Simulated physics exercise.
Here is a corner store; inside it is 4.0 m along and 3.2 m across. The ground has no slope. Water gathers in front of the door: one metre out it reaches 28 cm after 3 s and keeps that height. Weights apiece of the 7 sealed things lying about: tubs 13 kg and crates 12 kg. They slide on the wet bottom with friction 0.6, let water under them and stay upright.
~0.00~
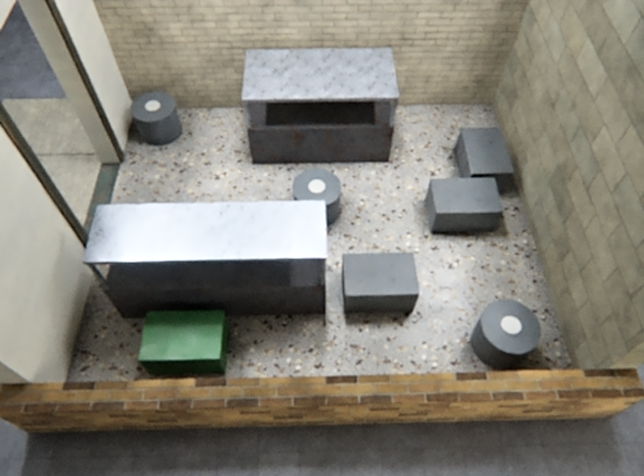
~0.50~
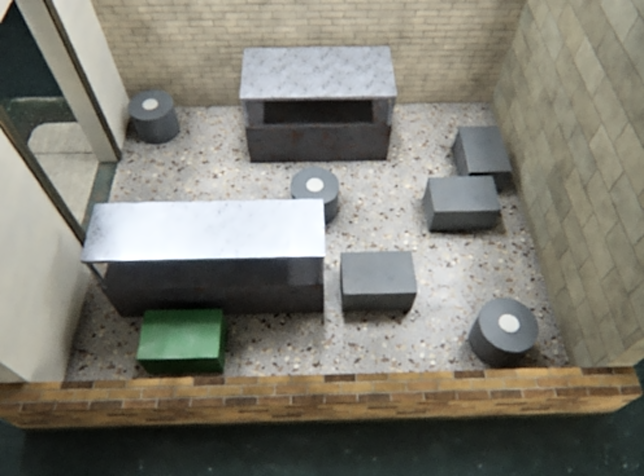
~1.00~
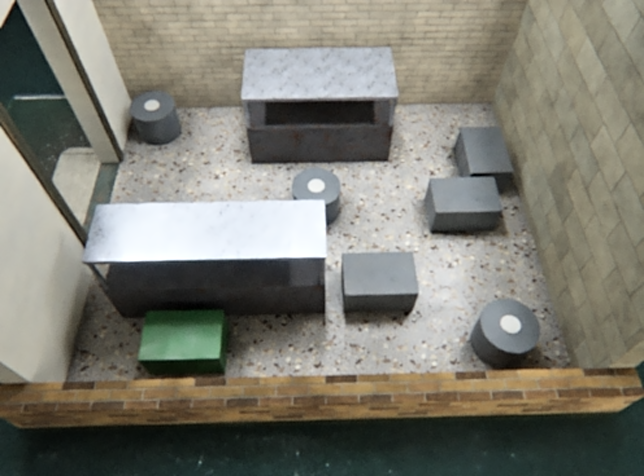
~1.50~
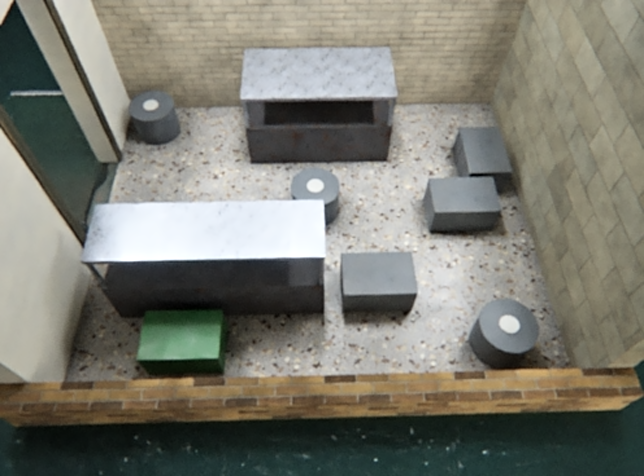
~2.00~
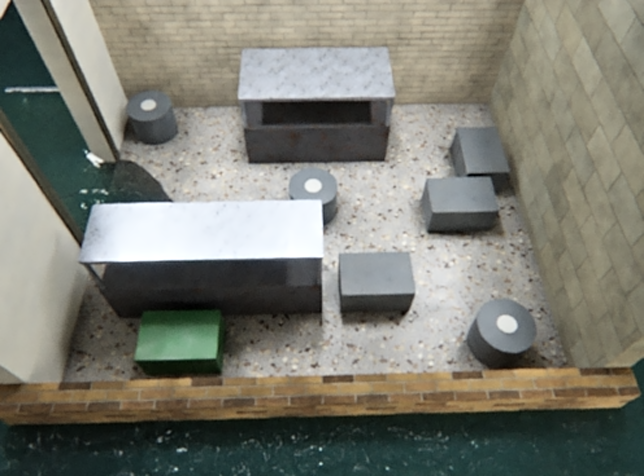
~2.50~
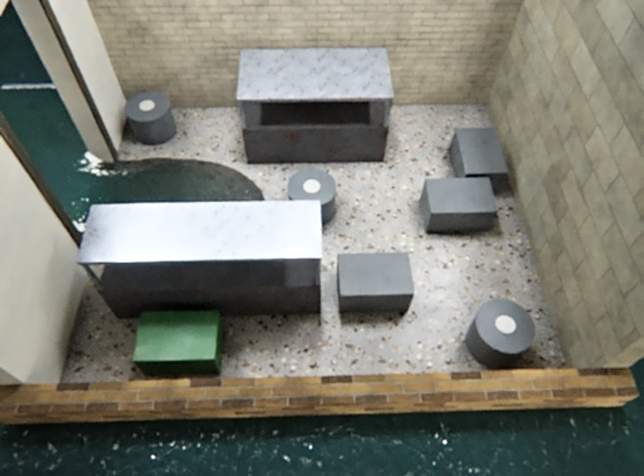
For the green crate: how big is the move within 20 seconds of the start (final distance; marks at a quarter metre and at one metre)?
Green crate is nudged along.
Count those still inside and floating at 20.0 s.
I count 7.
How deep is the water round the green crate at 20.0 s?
About 30 cm.
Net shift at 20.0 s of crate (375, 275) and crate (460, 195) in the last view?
In turn: 80 cm, 200 cm.
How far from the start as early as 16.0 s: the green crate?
Roughly 60 cm by then.
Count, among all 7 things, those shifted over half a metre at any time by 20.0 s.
7 of them.
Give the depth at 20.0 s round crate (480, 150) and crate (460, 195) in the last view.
About 27 and 28 cm.
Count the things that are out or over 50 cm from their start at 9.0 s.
By then 4.
After 4.0 s the green crate is near (177, 335), 0.0 m from its start, aground; 0 afloat.
After 9.0 s the green crate is near (93, 321), 0.6 m from its start, afloat; 7 afloat.
After 16.0 s the green crate is near (87, 314), 0.6 m from its start, afloat; 7 afloat.
After 20.0 s the green crate is near (85, 310), 0.6 m from its start, afloat; 7 afloat.
